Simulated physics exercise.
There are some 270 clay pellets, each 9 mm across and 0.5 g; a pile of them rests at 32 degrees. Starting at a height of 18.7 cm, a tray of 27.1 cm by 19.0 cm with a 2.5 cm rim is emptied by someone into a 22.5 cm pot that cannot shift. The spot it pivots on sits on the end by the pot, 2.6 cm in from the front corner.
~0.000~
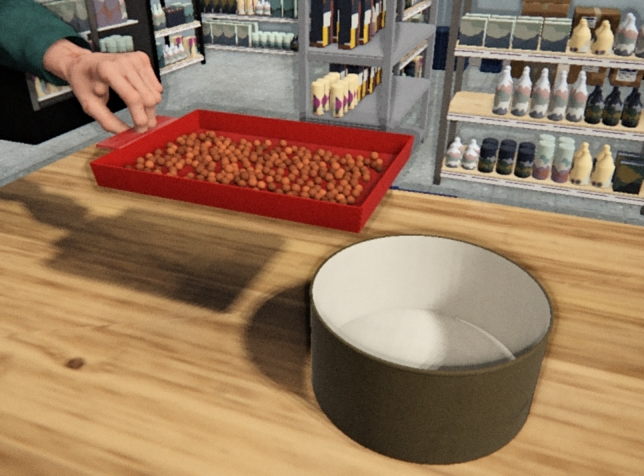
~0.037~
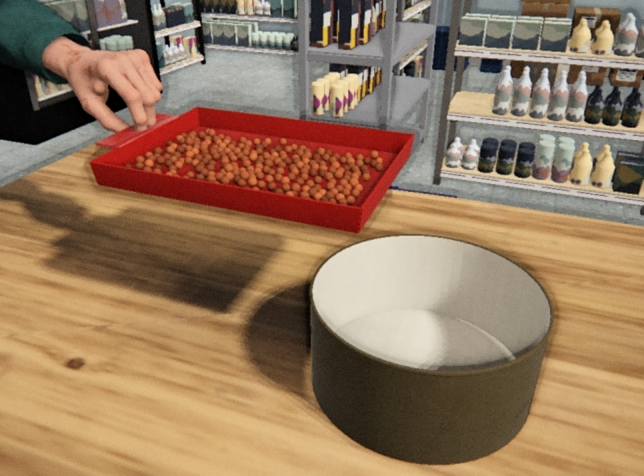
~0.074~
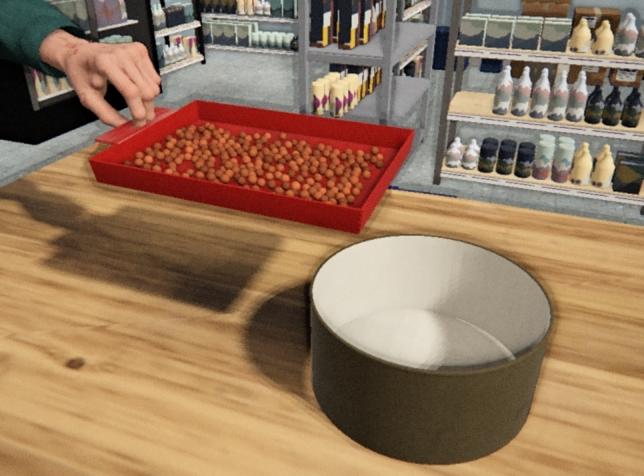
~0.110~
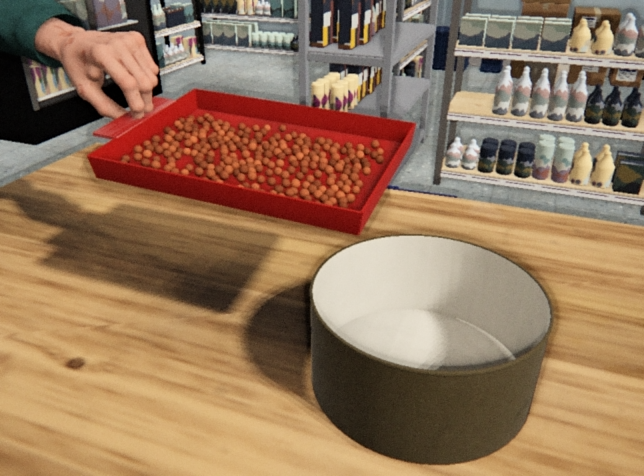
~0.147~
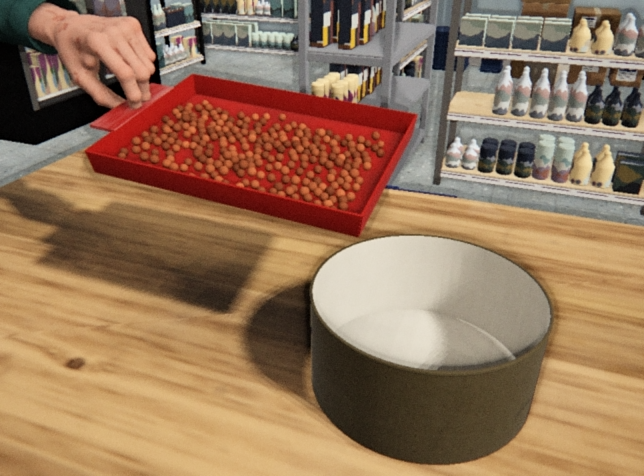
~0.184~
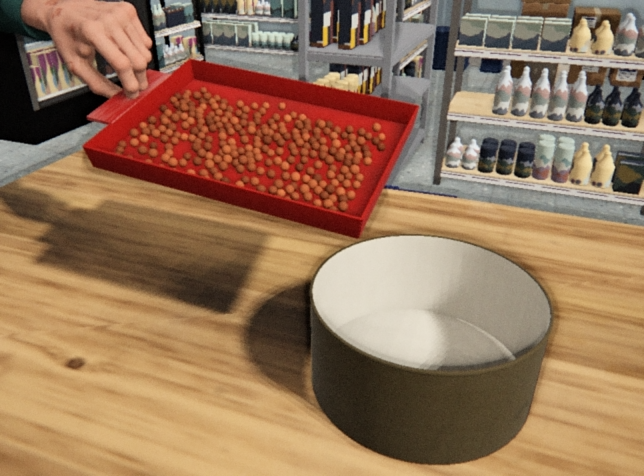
In a shop, a hand gradually tilts a red tray of small brown balls above a wooden table.
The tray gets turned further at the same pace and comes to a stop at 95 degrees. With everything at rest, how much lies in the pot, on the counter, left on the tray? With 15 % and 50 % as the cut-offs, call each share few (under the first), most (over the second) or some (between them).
My estimate: Pot: Some, counter: Most, tray: Few.
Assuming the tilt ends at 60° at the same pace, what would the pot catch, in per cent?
Estimated share: About 0 %.
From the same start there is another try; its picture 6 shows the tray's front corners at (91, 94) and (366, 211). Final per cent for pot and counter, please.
Final per cent - pot 95, counter 0.
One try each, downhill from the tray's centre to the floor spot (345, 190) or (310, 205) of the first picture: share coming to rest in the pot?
I'd put it at roughly 95 per cent for the first tilt and roughly 75 per cent for the second.
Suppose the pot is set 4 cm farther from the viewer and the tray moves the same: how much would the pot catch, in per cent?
It would be near 5 per cent.
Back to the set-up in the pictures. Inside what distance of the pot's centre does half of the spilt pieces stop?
Roughly 22 centimetres.
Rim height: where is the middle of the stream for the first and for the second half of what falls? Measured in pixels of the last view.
Early half: About (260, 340); late half: (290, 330).
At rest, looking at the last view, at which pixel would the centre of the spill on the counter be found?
The spill is centred close to (244, 460).
After 0.52 s, tilt 53 degrees; the tray holds 100 %, the pot 0 %.
Then, at 0.75 s, tilt 80 degrees; the tray holds 100 %, the pot 0 %.
After 1.09 s, tilt 95 degrees; the tray holds 30 %, the pot 10 %.
At rest (2.2 s), pot 25 %, counter 70 %, tray 0 %.
